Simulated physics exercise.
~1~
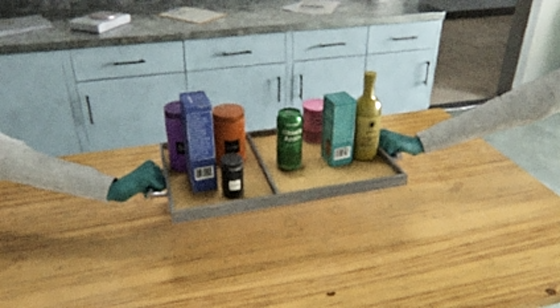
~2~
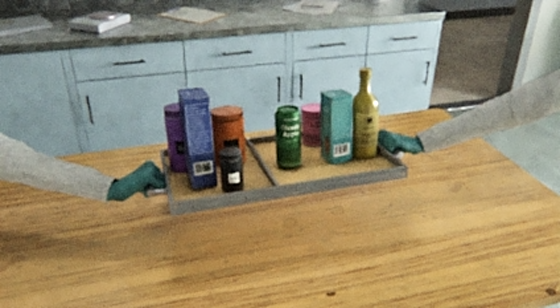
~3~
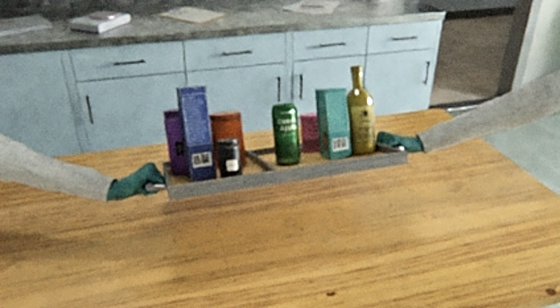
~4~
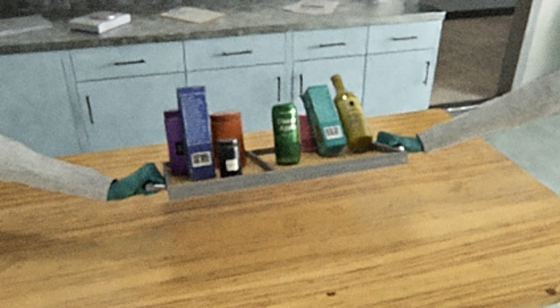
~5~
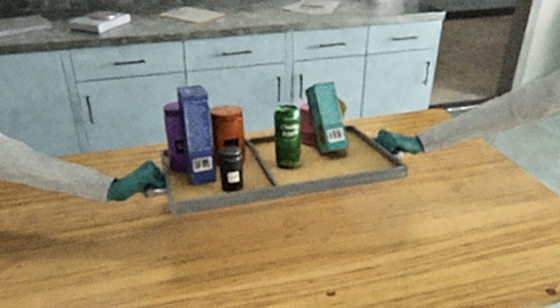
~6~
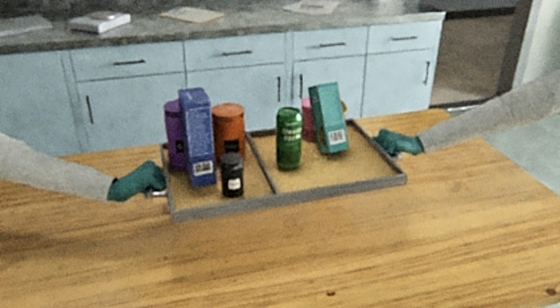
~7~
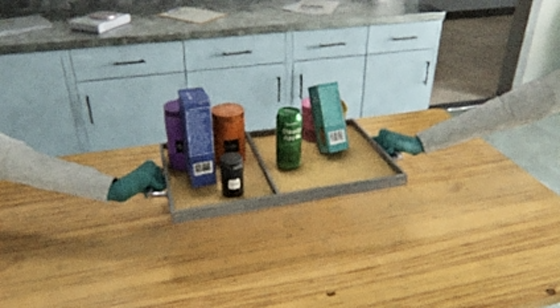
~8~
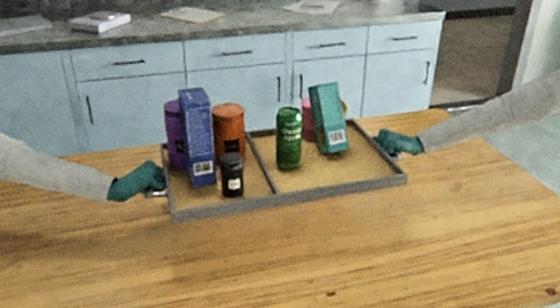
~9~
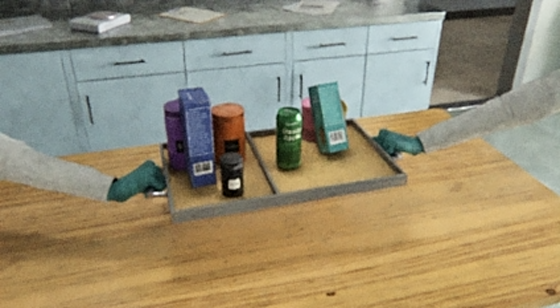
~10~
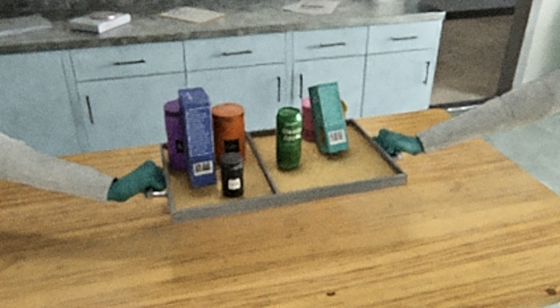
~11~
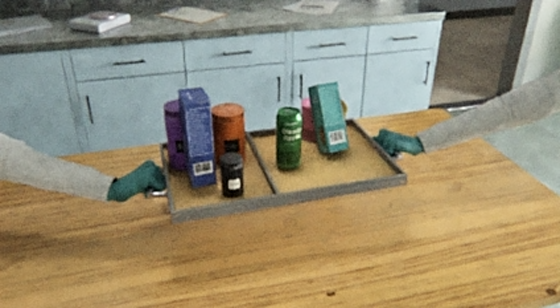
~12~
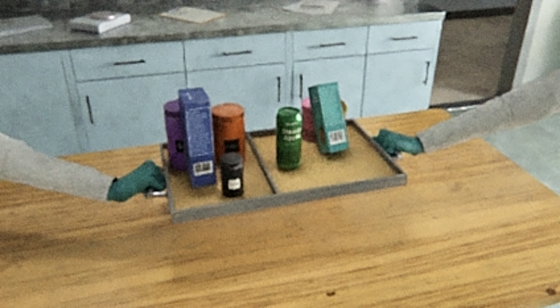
At the start, two teal-gloved hands hold a divided tray above a wooden table, with eight containers standing on it, among them a blue carton, a green can, a turquoise carton and a yellow bottle. The hands tip the tray so its far edge dips. The yellow bottle at the right leans sharply to the left, and the turquoise carton tilts the same way. As the tray swings back, the bottle drops out of view. The tray comes level and stays still, with the turquoise carton left leaning beside the green can and the other containers still in place.
